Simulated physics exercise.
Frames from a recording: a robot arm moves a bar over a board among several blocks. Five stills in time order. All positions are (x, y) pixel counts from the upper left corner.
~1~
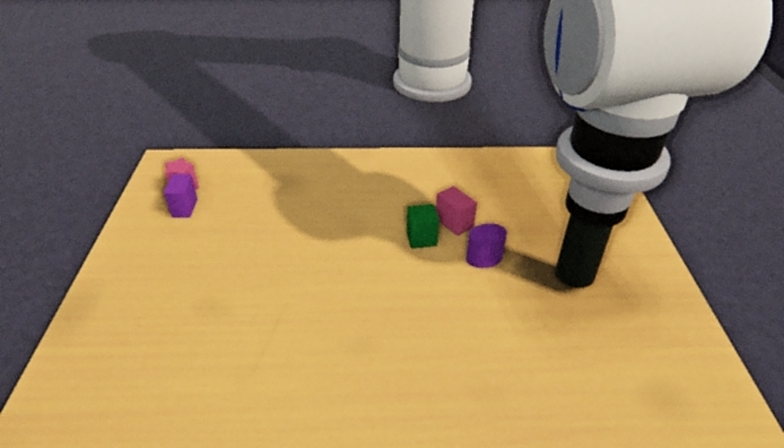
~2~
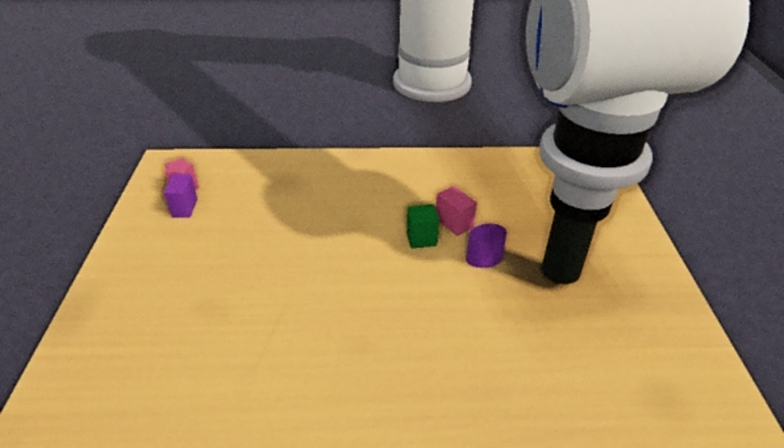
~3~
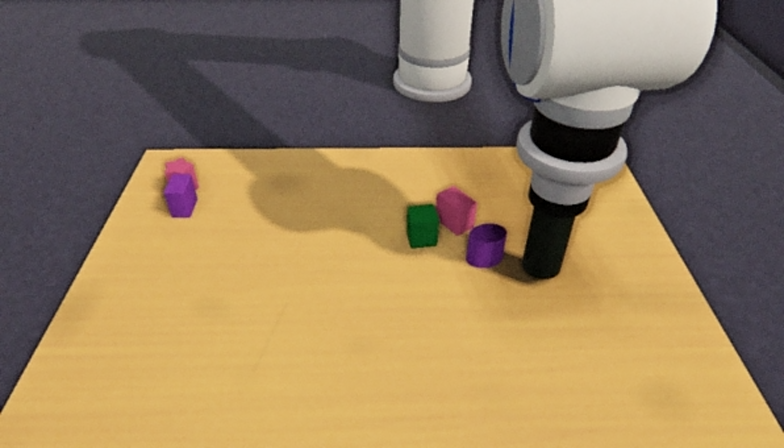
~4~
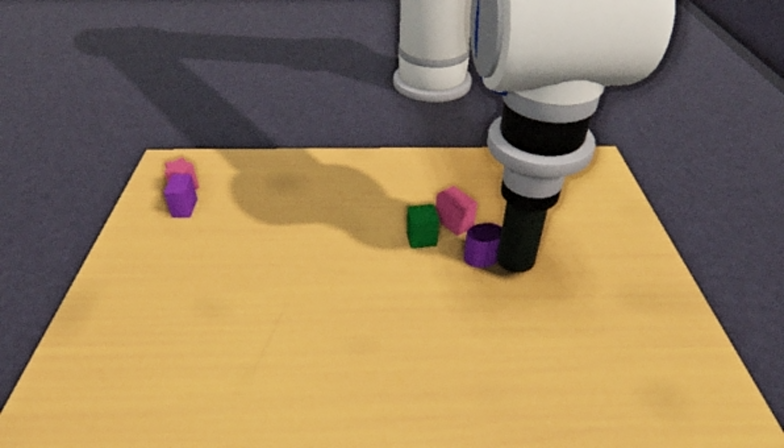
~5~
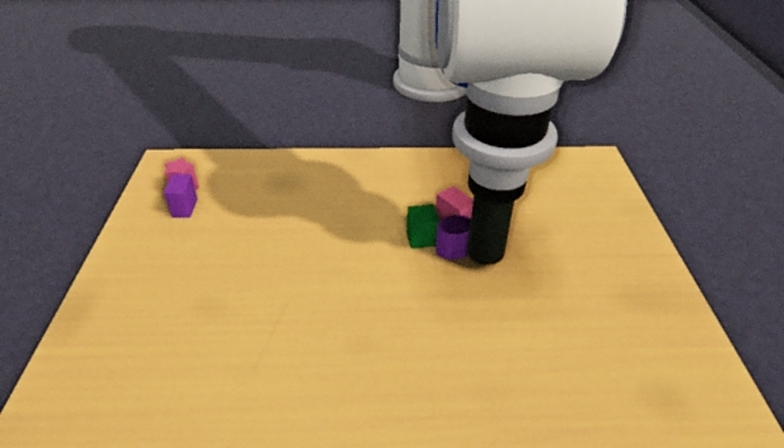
A robot arm sliding its black bar left across a wooden board, pushing a purple cylinder toward green and pink blocks.
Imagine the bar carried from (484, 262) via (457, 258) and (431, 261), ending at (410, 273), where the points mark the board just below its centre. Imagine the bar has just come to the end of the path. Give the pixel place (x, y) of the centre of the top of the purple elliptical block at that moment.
The middle of the upper face of the purple elliptical block will lie at about (395, 224) in the picture.
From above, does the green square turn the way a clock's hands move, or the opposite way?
Looking down, it rotates clockwise.
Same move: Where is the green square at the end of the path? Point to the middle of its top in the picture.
My best guess is (393, 205).
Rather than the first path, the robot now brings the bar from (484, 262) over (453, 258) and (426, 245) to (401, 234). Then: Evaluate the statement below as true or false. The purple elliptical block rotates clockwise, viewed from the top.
The statement is false.
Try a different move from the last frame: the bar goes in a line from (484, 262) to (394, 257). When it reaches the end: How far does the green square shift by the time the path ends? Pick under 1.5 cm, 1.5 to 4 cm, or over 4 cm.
Once the path ends, it will sit over 4 cm from where it is now.
On the path given first. Halfway along, bar at (443, 248); green square at (397, 207), turned 75° clockwise; purple elliptical block at (413, 223), turned 15° anticlockwise.
At the end, bar at (410, 263); green square at (393, 205), turned 85° clockwise; purple elliptical block at (394, 224), turned 20° clockwise; pink rectangle unmoved.
